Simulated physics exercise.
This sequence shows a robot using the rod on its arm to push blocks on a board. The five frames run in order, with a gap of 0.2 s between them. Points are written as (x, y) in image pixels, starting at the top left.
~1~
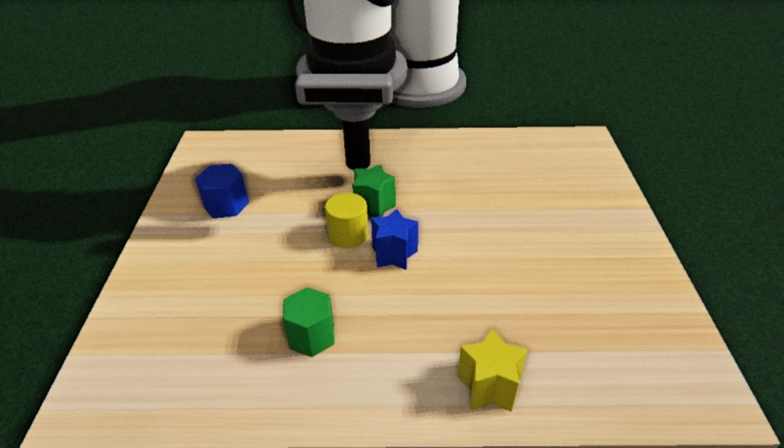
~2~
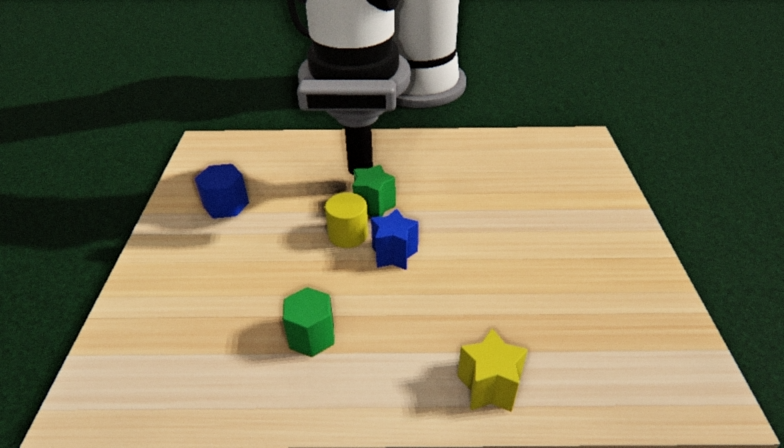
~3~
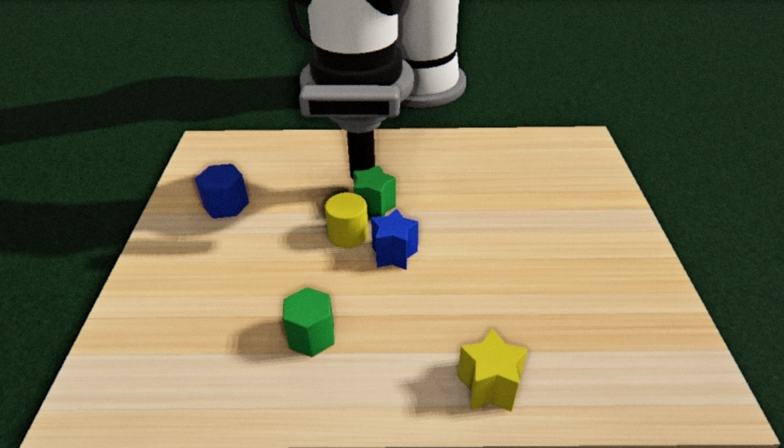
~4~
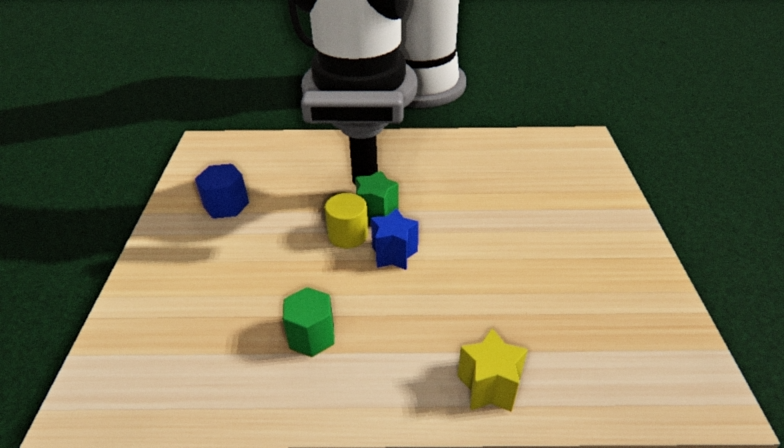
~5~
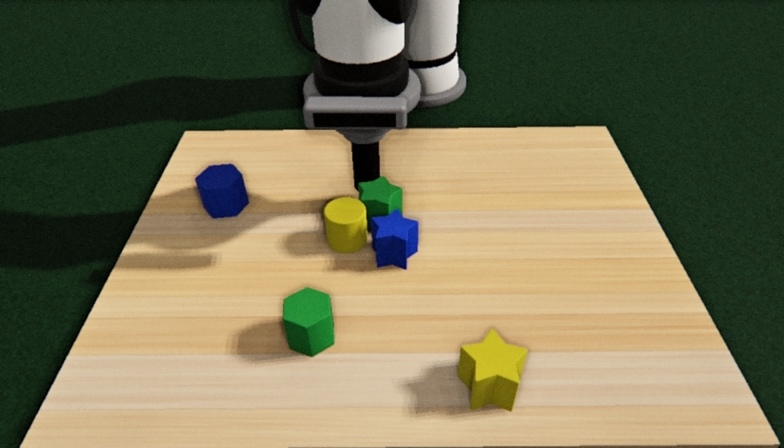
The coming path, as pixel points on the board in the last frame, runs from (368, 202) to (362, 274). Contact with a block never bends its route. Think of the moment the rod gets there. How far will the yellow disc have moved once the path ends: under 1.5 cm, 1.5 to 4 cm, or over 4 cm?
Beyond 4 cm.
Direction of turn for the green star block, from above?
Prediction: Counterclockwise.
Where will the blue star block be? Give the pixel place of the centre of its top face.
At (437, 251).
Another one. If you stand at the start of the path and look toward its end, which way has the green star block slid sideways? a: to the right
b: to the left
b (to the left)
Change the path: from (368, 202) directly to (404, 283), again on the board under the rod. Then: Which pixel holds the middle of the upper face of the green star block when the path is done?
Around (428, 272).
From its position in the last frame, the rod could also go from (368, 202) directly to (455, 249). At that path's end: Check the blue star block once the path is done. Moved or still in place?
It is shoved along.
The first path, step by step. One third of the way, rod at (365, 208); yellow disc at (343, 213); green star block at (388, 207), turned 25° anticlockwise; blue star block at (403, 232), turned 15° clockwise.
Two thirds of the way, rod at (363, 232); yellow disc at (329, 231); green star block at (393, 225), turned 45° anticlockwise; blue star block at (422, 246).
At the end, rod at (361, 258); green six-sided block unmoved; yellow disc at (322, 242); green star block at (394, 238), turned 80° anticlockwise; blue star block at (437, 251), turned 25° anticlockwise.
